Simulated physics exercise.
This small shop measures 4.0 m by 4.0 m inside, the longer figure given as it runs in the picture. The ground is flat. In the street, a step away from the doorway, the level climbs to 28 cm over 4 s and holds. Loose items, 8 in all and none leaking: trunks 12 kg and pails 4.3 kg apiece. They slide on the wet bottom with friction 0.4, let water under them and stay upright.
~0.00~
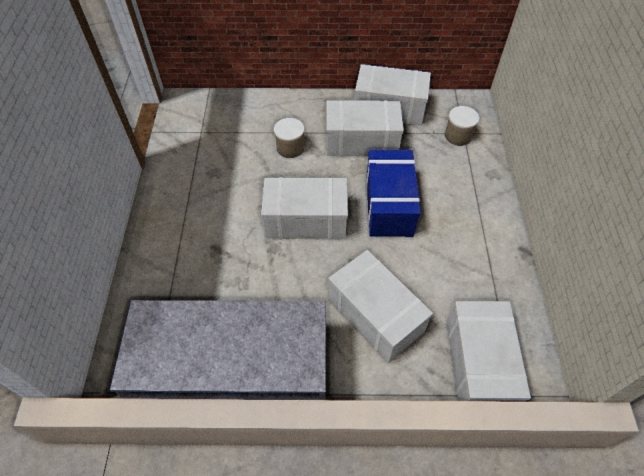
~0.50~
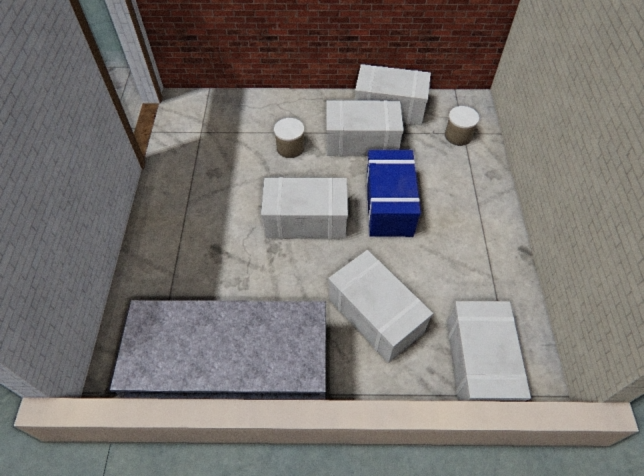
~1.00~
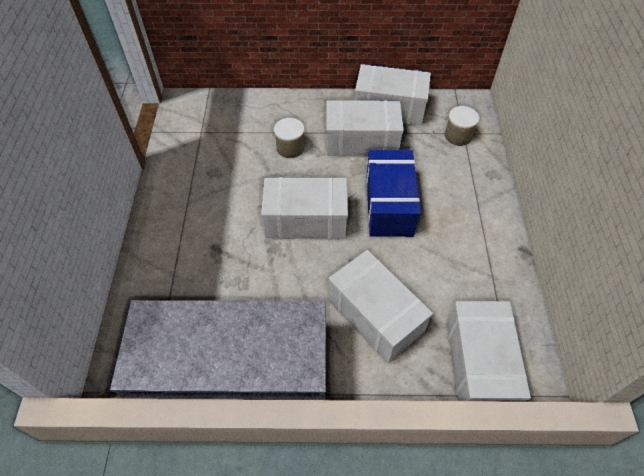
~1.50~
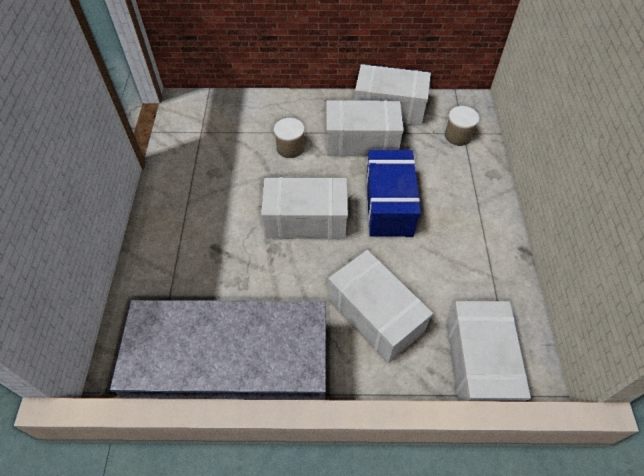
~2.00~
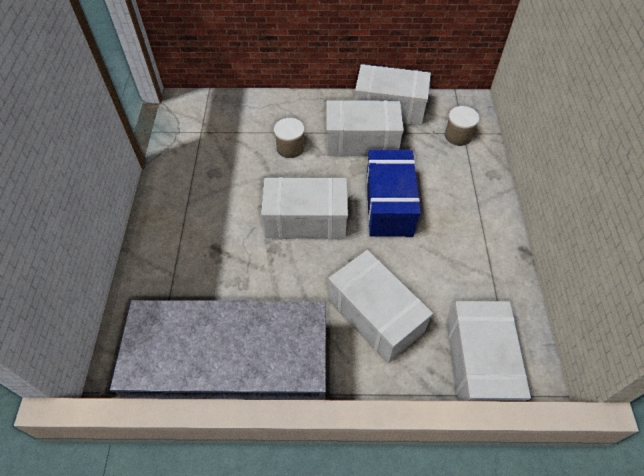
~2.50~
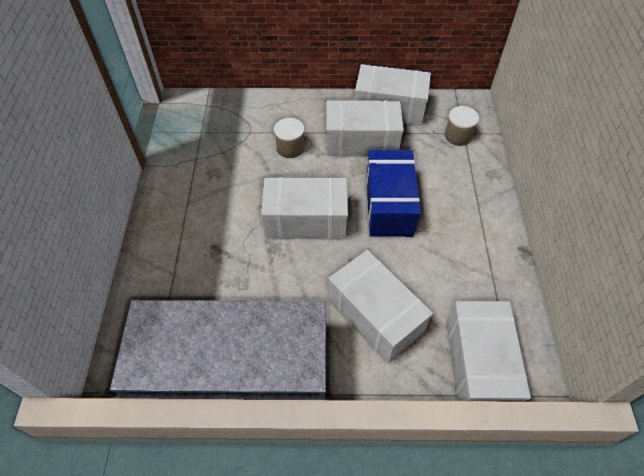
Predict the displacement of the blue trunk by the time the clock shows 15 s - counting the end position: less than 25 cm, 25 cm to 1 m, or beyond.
The blue trunk travels far.
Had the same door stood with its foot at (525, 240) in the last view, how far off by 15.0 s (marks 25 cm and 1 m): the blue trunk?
In that case the blue trunk travels far.
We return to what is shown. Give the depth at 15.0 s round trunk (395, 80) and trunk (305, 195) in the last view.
About 18 and 13 cm.
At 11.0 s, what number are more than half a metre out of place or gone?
I count 7.
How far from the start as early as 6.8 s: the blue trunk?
About 140 cm.
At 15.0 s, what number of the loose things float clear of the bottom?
At that moment 8.
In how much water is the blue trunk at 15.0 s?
About 14 cm.
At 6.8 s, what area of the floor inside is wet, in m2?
About 13 m2.
After 3.5 s the blue trunk is near (393, 180), 0.0 m from its start, aground; 0 afloat.
After 6.8 s the blue trunk is near (530, 260), 1.4 m from its start, afloat; 6 afloat.
After 11.0 s the blue trunk is near (472, 329), 1.7 m from its start, afloat; 8 afloat.
After 15.0 s the blue trunk is near (188, 182), 2.0 m from its start, afloat; 8 afloat.
